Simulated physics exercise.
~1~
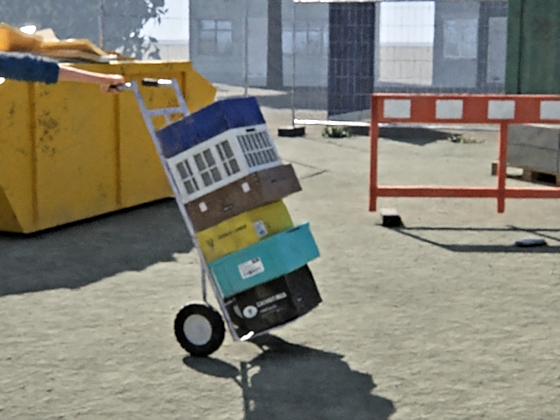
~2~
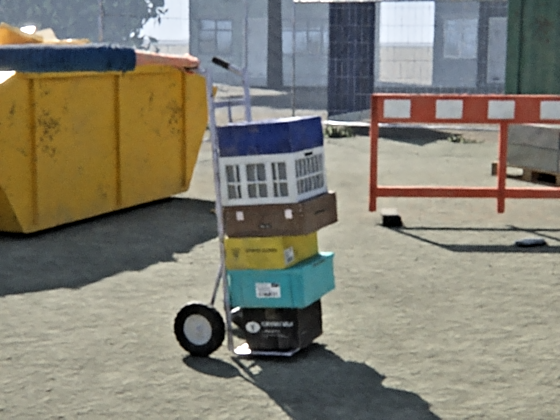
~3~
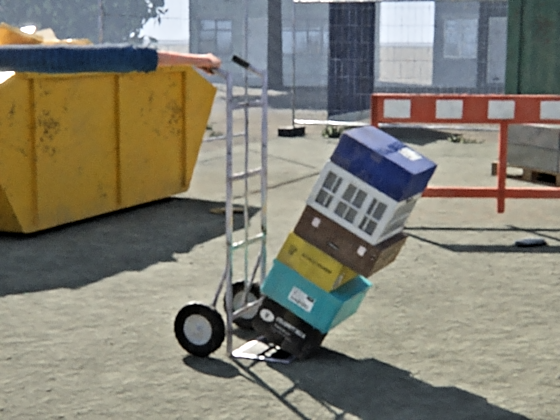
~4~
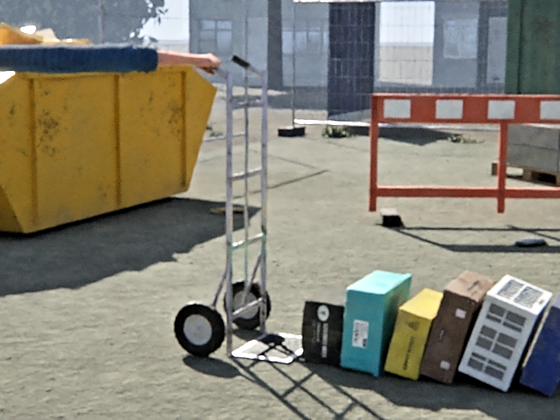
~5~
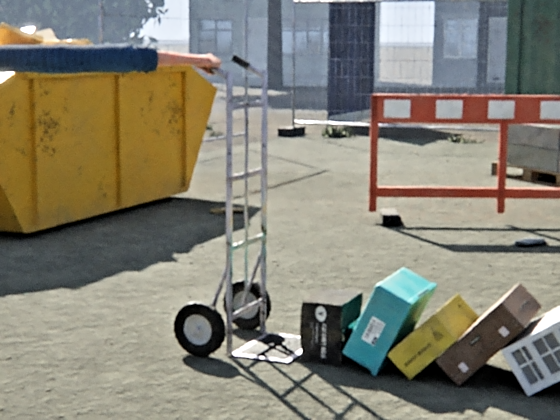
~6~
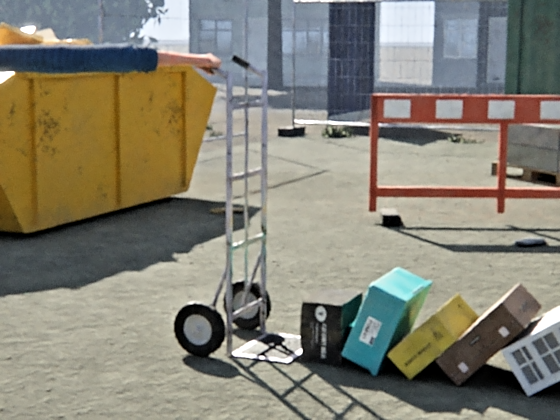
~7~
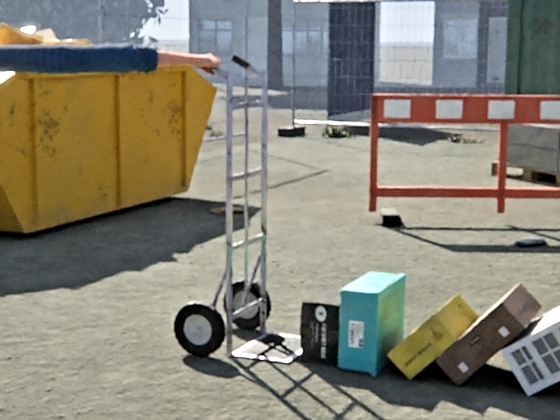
In a sunlit yard beside a yellow skip, a tilted hand truck stacked with six boxes swings upright as an arm at the left lets go, and the stack topples off to the right, ending in a leaning row on the ground beside the standing truck.
